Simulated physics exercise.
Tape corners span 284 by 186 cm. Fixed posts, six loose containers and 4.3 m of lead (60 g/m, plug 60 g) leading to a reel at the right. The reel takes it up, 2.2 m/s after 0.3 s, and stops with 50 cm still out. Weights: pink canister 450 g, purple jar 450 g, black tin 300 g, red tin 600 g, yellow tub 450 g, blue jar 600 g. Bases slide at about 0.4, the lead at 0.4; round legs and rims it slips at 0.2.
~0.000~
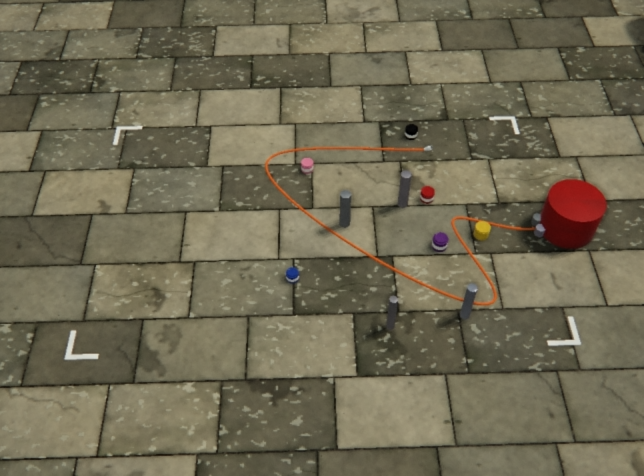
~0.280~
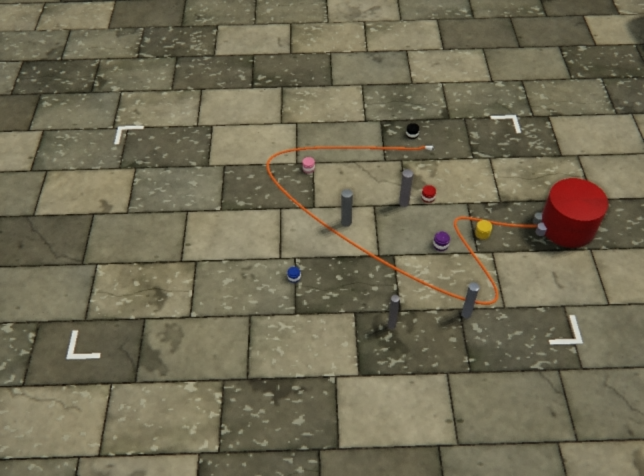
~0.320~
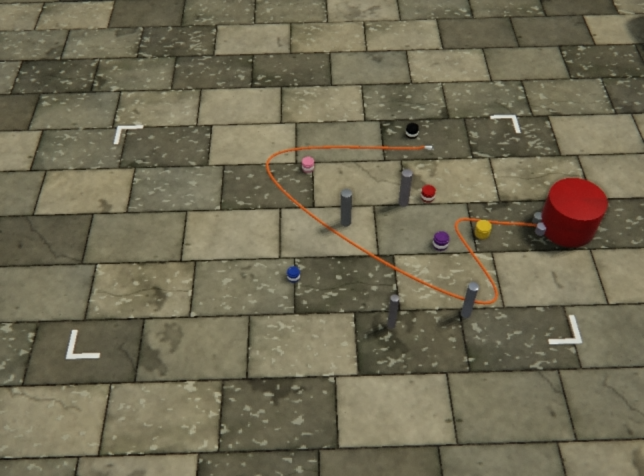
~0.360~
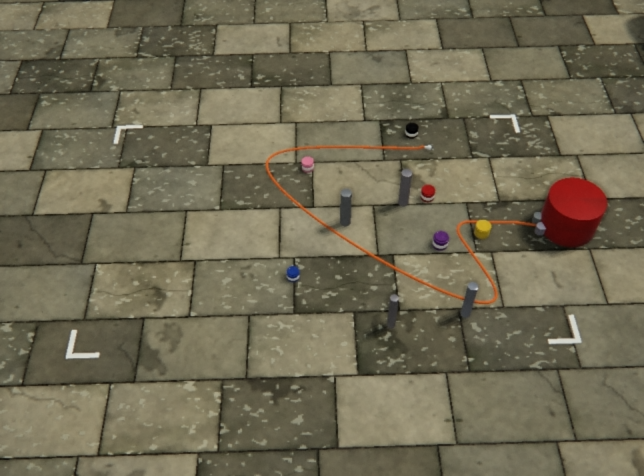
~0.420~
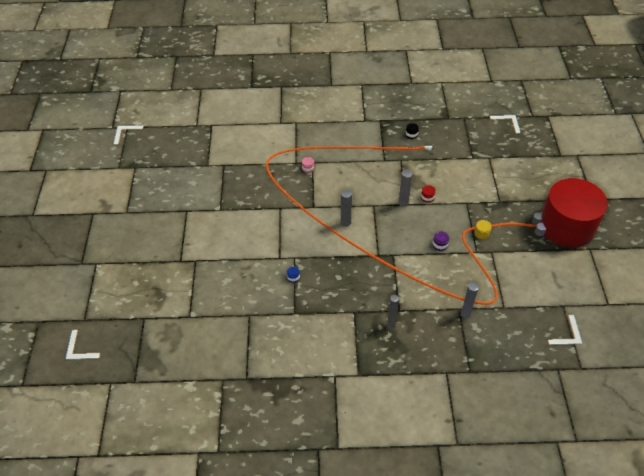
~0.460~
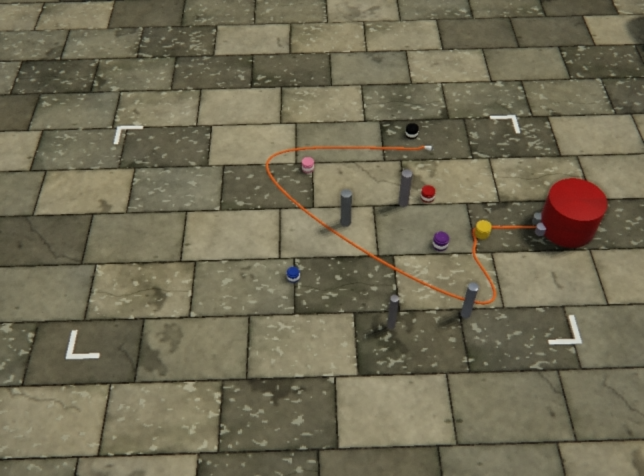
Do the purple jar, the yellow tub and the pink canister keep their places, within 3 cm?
In order: The purple jar moves; the yellow tub leaves its place; the pink canister gets shifted.
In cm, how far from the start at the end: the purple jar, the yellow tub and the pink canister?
Purple jar 10 cm, yellow tub 15 cm, pink canister 10 cm.
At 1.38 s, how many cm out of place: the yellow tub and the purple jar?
About: Yellow tub 6 cm, purple jar 10 cm.
By 0.9 s, plug at (427, 148); nothing else has moved.
By 1.4 s, plug at (310, 167); pink canister 12 cm off its start, purple jar 10 cm off its start, yellow tub 6 cm off its start.
By 1.8 s, plug at (462, 304); pink canister 12 cm off its start at (322, 169), purple jar 10 cm off its start at (442, 224), yellow tub 8 cm off its start at (494, 234).
By 2.3 s, plug at (513, 221); yellow tub 17 cm off its start, pink canister 12 cm off its start, purple jar 10 cm off its start.
By 3.1 s, plug at (521, 214); yellow tub 17 cm off its start at (511, 237), pink canister 12 cm off its start at (322, 169), purple jar 10 cm off its start at (442, 224).
